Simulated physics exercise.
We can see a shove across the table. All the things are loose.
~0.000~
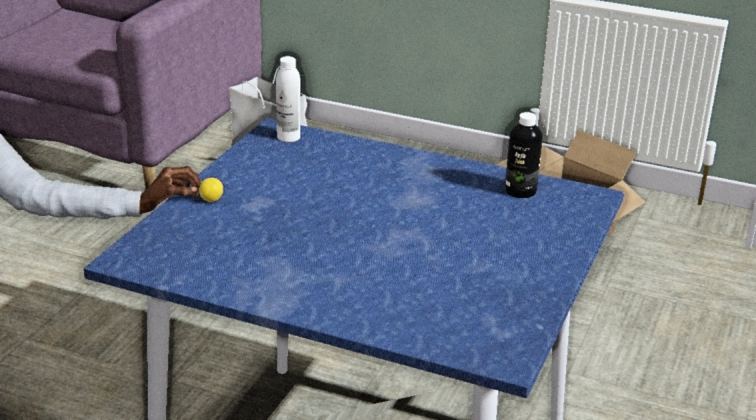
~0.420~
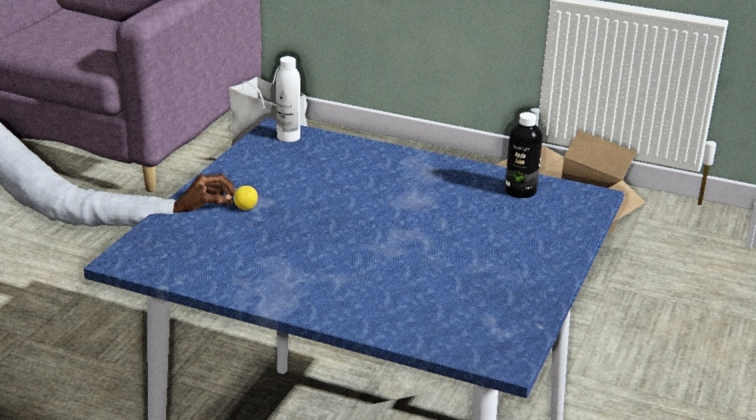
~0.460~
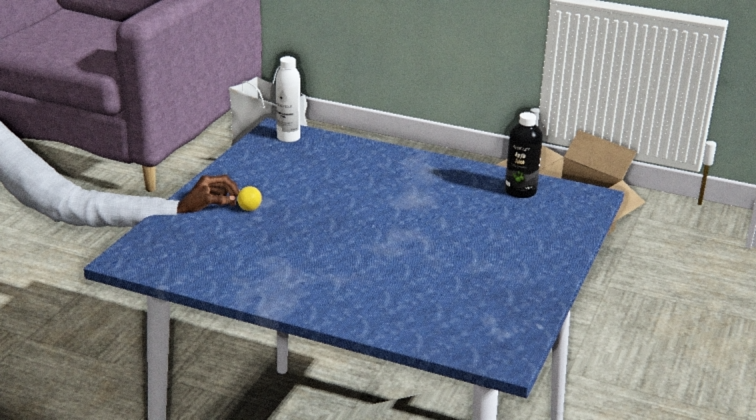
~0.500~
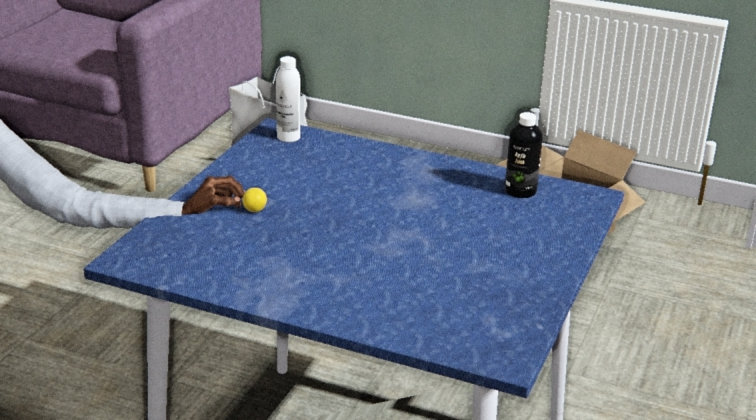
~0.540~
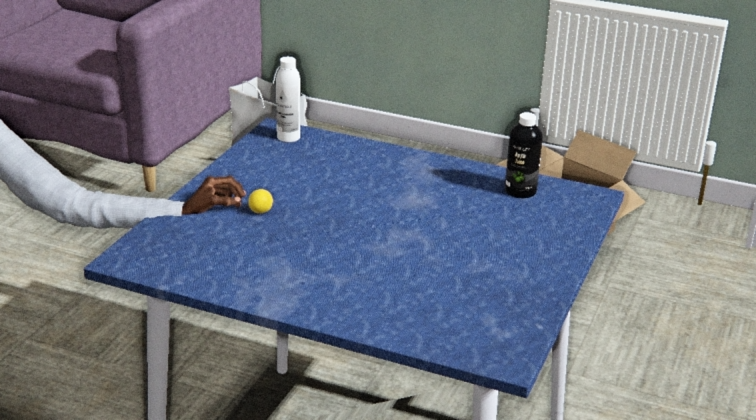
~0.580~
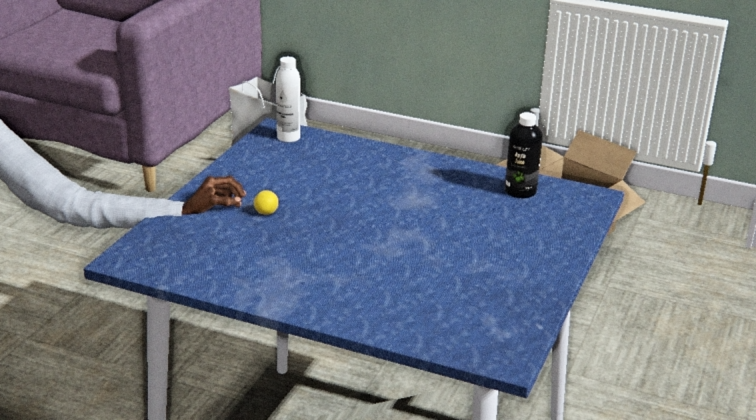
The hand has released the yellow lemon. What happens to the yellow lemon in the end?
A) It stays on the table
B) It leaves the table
(A) It stays on the table.
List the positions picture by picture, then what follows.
The first picture shows under the hand; yellow lemon (211, 190).
The second picture shows under the hand; yellow lemon (246, 198).
The third picture shows under the hand; yellow lemon (249, 199).
The fourth picture shows yellow lemon (255, 200).
The fifth picture shows yellow lemon (261, 201).
The sixth picture shows yellow lemon (266, 203) rolled a little.
After 0.68 s, yellow lemon rolled about its own width near (280, 206).
After 0.98 s, yellow lemon rolled well along near (315, 214).
After 1.18 s, yellow lemon rolled well along near (333, 218).
After 1.48 s, yellow lemon rolled well along near (352, 223).
At rest (2.2 s), moved from the start, yellow lemon. Seen from the same camera at the end, yellow lemon near (361, 225).
